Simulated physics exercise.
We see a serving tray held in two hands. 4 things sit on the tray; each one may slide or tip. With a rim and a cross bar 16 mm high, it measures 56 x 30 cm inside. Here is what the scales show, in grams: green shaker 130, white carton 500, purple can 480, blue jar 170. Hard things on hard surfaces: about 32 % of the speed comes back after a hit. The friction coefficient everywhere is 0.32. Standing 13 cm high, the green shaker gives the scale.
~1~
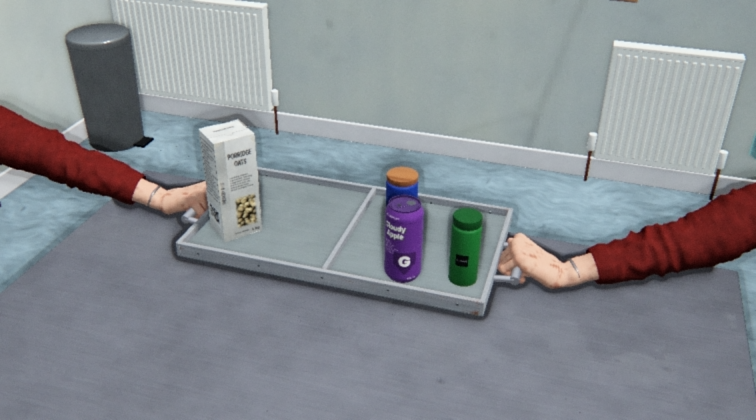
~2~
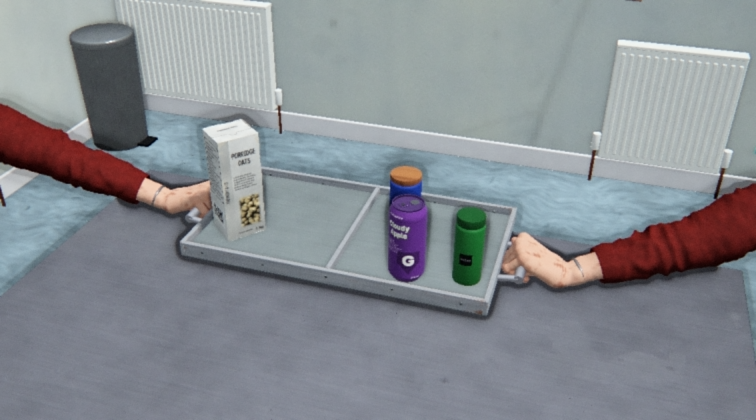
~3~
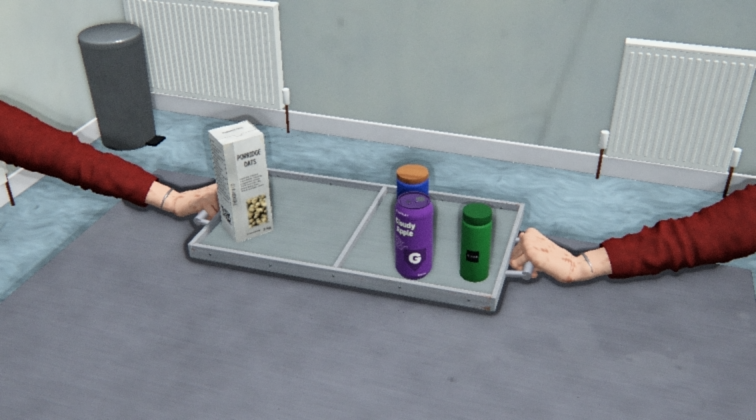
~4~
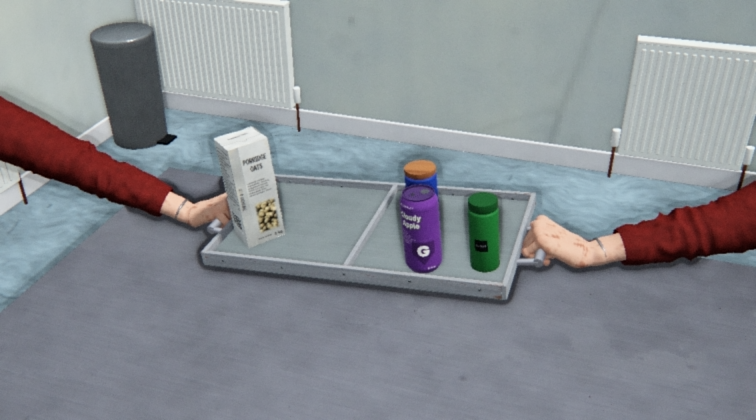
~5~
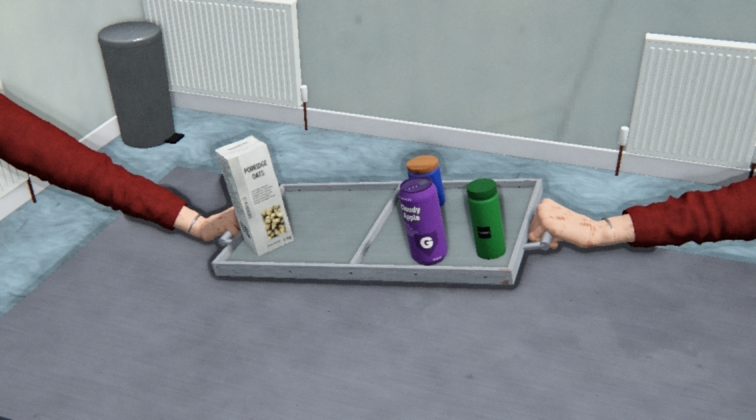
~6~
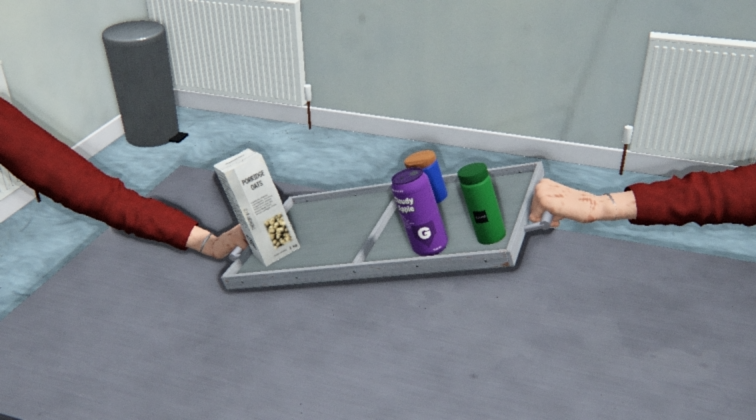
A serving tray held by two hands in red sleeves starts level, carrying a white carton at the left and a purple can, blue jar and green shaker at the right. The left hand lowers and the right hand rises, slanting the tray steadily down to the left, and the four items lean left with it.
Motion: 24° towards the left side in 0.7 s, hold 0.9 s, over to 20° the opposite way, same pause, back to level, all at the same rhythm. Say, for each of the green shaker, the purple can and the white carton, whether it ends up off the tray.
The green shaker is still there. The purple can is still there. The white carton is missing.
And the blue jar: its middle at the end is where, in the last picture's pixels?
I'd put it at around (523, 203).
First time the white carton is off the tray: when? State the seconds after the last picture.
That first happens close to 0.7 seconds.
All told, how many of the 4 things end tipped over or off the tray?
Count: 3.
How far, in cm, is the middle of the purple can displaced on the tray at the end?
About 21 cm.
Then, 0.50 s on from there, tray tilted 24°, left edge down; purple can 22° off its base near (354, 217); green shaker 5° off its base near (397, 208); white carton 4° off its base near (252, 211).
Then, 0.90 s on from there, tray tilted 24°, left edge down; white carton now off the tray; green shaker on its side near (338, 215); purple can on its side near (267, 260).
Then, 1.60 s on from there, tray tilted 10°, right edge down; green shaker on its side near (307, 159); purple can on its side near (263, 209); blue jar moved 4 cm.
Then, 2.40 s on from there, tray tilted 20°, right edge down; green shaker on its side near (349, 206); purple can on its side near (332, 225); blue jar moved 6 cm.
In the end, off the tray, white carton; toppled on the tray, green shaker and purple can; not toppled but over 5 cm from the start, blue jar. At the end, from the last picture's camera, green shaker near (342, 216), purple can near (323, 236).
